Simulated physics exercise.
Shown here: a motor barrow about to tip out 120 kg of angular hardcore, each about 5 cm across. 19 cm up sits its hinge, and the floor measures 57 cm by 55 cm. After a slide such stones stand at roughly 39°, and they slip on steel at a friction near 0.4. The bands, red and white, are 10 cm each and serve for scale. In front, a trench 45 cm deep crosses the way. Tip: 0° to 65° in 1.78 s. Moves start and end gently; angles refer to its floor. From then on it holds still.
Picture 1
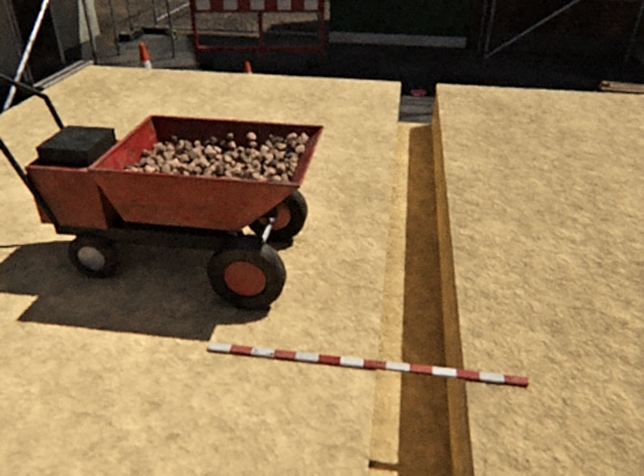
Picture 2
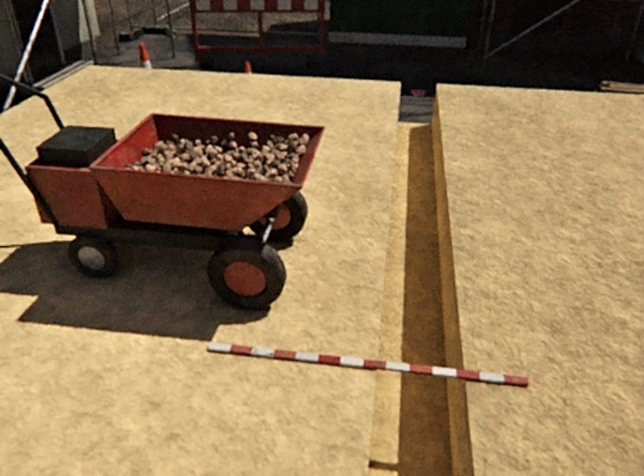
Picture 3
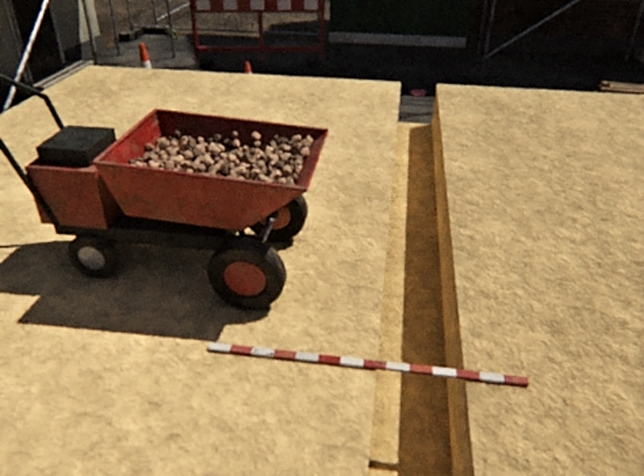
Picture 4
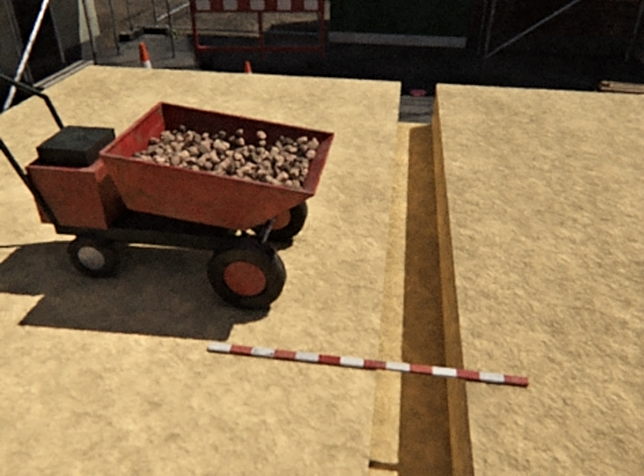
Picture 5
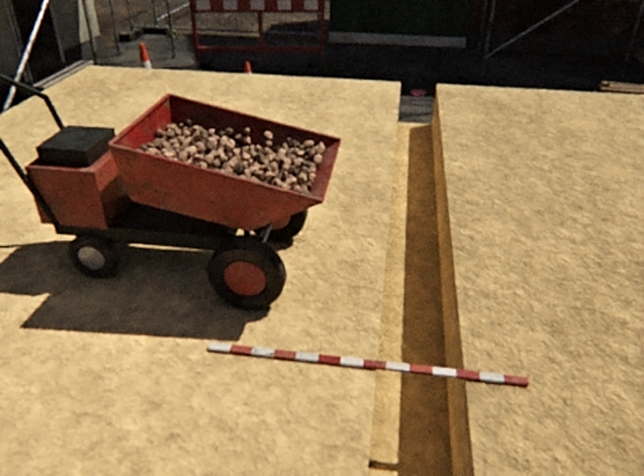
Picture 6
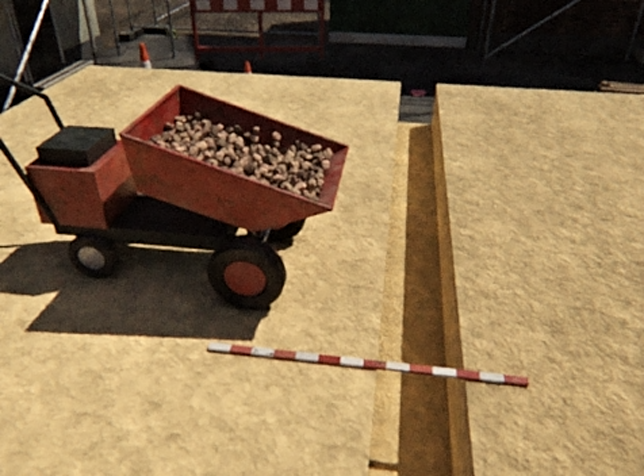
In the video, a red motor barrow loaded with stones stands on sandy ground left of a narrow trench with a red-and-white banded rod lying across it, and its skip gradually tilts toward the right, the rear end rising.
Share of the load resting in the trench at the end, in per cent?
99 per cent.
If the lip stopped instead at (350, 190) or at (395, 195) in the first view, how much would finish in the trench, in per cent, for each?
Near 95 and near 25 percent.
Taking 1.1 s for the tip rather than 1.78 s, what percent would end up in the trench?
Probably about 100 in a hundred.
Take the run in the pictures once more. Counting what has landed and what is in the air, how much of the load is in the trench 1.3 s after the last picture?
Close to 25 per cent at that time.
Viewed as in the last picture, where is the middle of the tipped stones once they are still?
(412, 333).
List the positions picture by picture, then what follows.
The skip is at 0°, its lip at (300, 186); the top of the load is at (296, 144), in the first picture.
Lip at (302, 187), floor tilted 1°, highest stones at (284, 146), in the second picture.
Lip at (307, 190), floor tilted 3°, highest stones at (234, 146), in the third picture.
The skip is at 7°, its lip at (314, 195); the top of the load is at (196, 144), in the fourth picture.
Lip at (323, 201), floor tilted 12°, highest stones at (186, 135), in the fifth picture.
The skip is at 17°, its lip at (332, 210); the top of the load is at (184, 127), in the sixth picture.
Then, 0.7 s after the last picture the floor is at 55°, 100 % in the skip; the foremost stones are at (364, 243).
Then, 1.3 s after the last picture the floor is at 65°, 73 % in the skip, 3 % short of the trench, 24 % in the trench; the foremost stones are at (430, 330).
Then, 1.6 s after the last picture the floor is at 65°, 39 % in the skip, 3 % short of the trench, 59 % in the trench; the foremost stones are at (443, 343).
Then, 3.6 s after the last picture the floor is at 65°, 0 % in the skip, 1 % short of the trench, 99 % in the trench; the foremost stones are at (446, 373).
